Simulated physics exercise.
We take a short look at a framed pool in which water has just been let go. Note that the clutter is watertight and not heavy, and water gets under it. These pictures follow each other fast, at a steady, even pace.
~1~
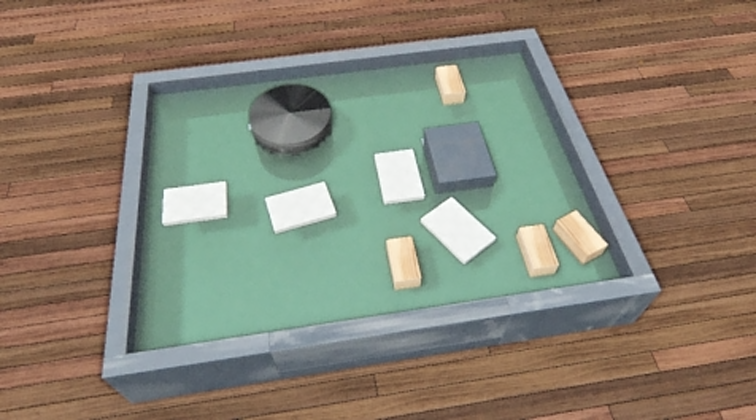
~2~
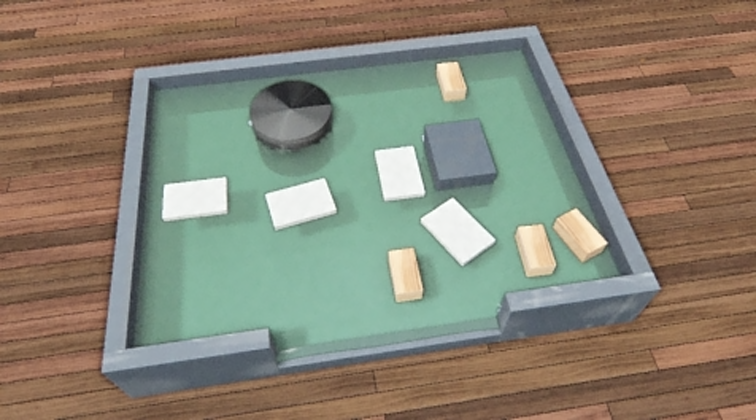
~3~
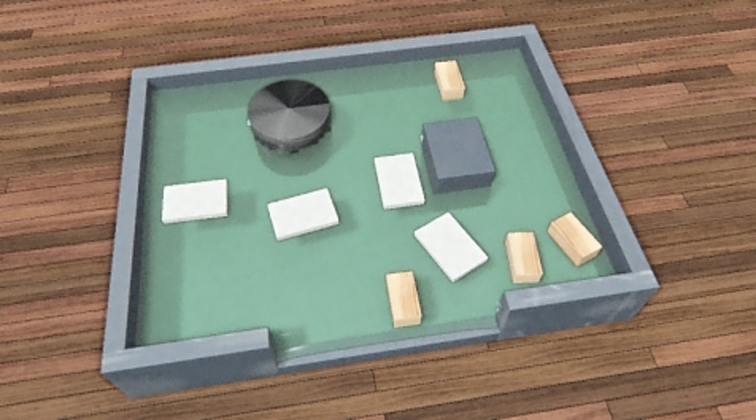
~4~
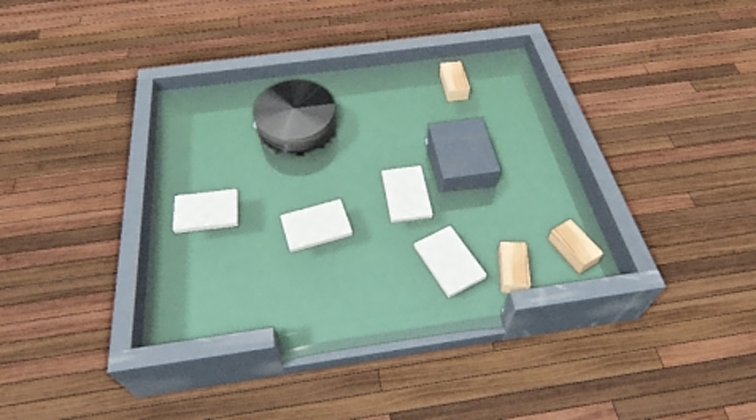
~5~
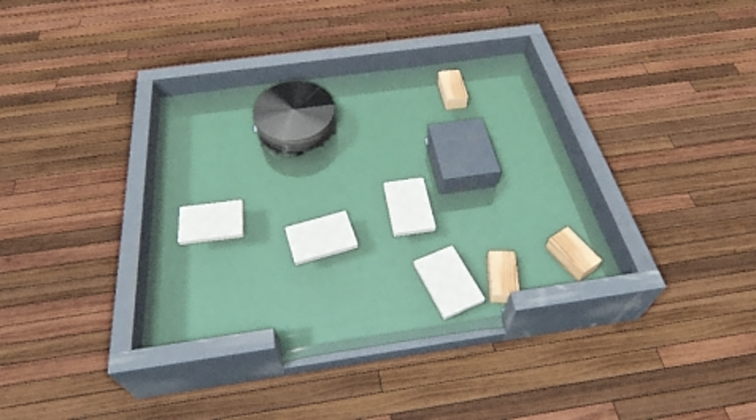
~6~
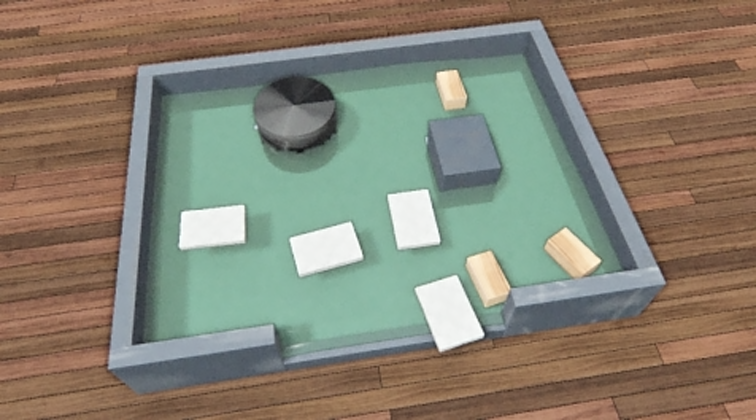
White slabs and small wooden blocks float in a shallow green pool framed in grey on a plank floor, seen from above with slight camera shifts. A black ribbed drum sits at upper left and a dark box right of centre. The front wall's middle opens, one block slips out of sight there, and the others drift frontward, a slab reaching the gap while the drum and box stay put.
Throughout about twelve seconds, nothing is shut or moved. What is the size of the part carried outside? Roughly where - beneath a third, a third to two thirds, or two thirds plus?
Roughly two thirds plus.
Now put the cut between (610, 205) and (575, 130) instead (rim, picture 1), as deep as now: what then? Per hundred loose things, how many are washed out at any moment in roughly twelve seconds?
Roughly 60 in a hundred.
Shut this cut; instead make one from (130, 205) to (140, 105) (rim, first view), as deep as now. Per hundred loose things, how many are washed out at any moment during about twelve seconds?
That comes to 20 per cent of the things.
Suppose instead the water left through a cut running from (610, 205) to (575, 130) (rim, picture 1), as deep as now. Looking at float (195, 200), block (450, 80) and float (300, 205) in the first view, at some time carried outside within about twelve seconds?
My answer, each in turn: Not lost, lost, not lost.
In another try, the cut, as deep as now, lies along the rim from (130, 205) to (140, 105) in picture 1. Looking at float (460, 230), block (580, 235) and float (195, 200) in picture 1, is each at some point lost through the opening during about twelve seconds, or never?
Taken in that order, the answers are not lost, not lost, swept away.
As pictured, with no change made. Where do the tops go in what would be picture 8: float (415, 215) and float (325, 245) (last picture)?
They should be roughly at (415, 245) and (340, 278).
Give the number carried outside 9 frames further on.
That gives 5.
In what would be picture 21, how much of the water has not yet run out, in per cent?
Close to 54 per cent.
A moment on, 3 of 8 are out; 5 afloat.
Next, 5 of 8 are out; 3 afloat.
Later, 6 of 8 are out; 2 afloat.
In the end, 7 of 8 are out; 1 afloat.
